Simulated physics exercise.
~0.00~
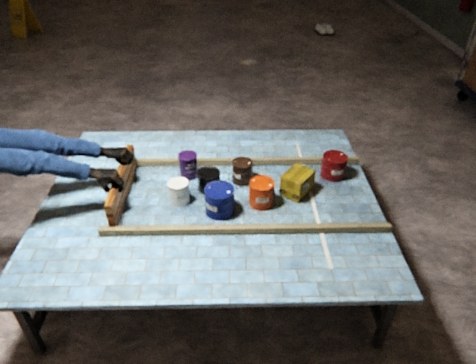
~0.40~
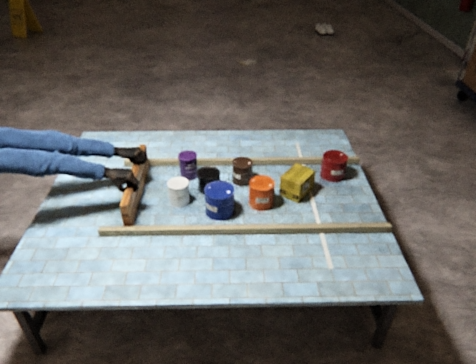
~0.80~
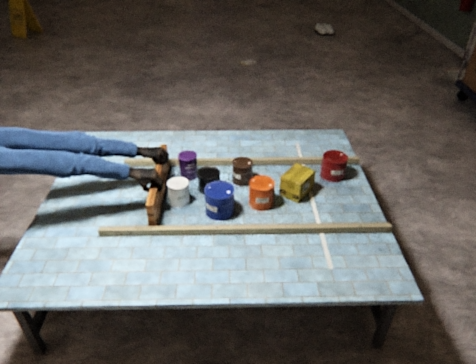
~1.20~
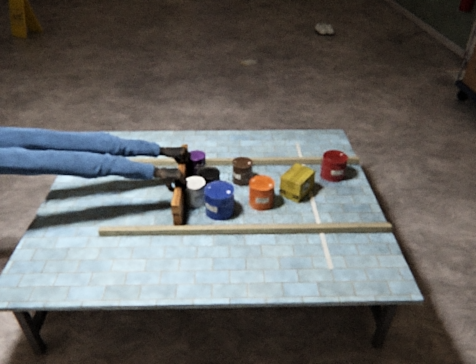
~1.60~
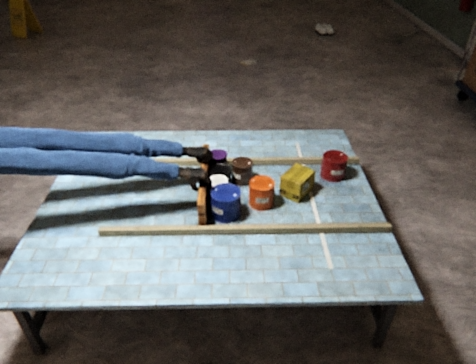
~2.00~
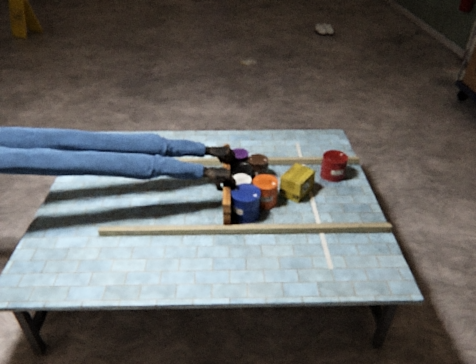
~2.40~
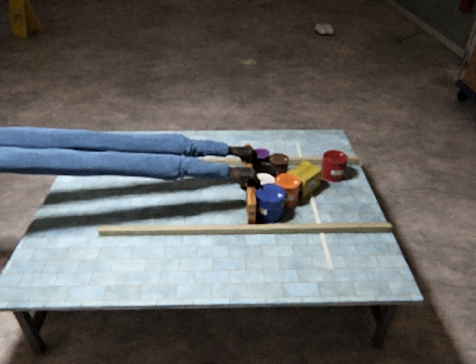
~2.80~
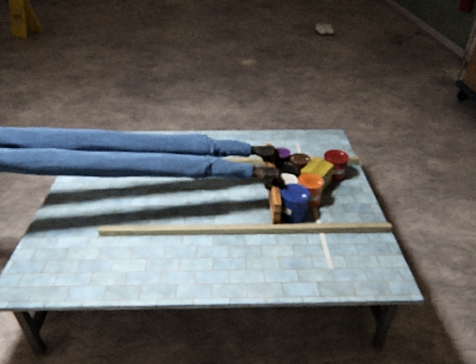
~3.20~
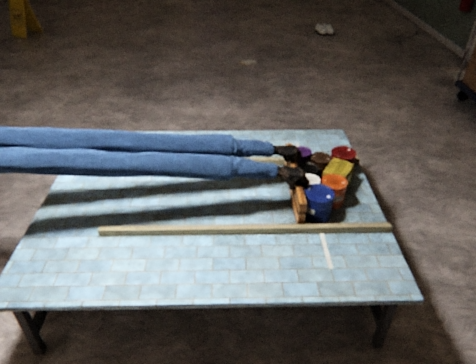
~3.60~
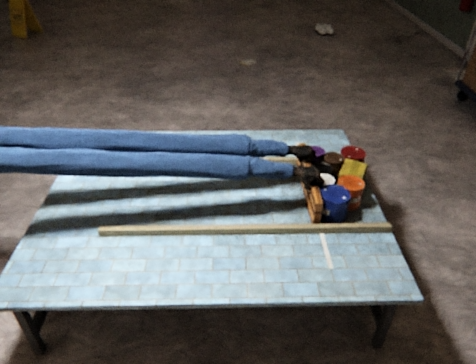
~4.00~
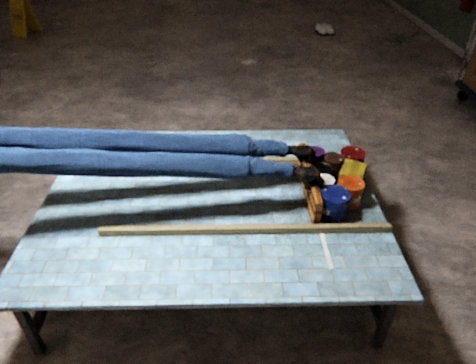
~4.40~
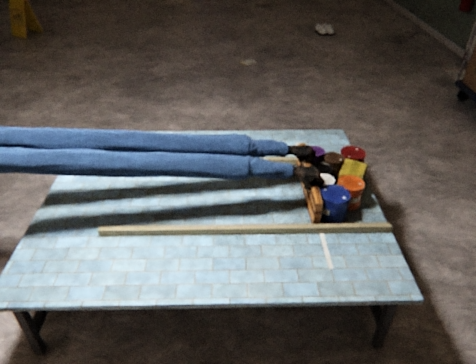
In a dim space with a grey floor, a pale blue tiled table is seen from above and to one side, with two wooden strips along it and a white tape line near its right end. Canisters in purple, white, black, blue, brown, orange and red stand around a yellow parcel. From the left, two blue-sleeved arms with dark gloves push an upright wooden plank rightward. It gathers the white and purple containers, then the others, into a tight cluster. The plank stops near the tape, and everything stays on the table, crowded near the right edge.
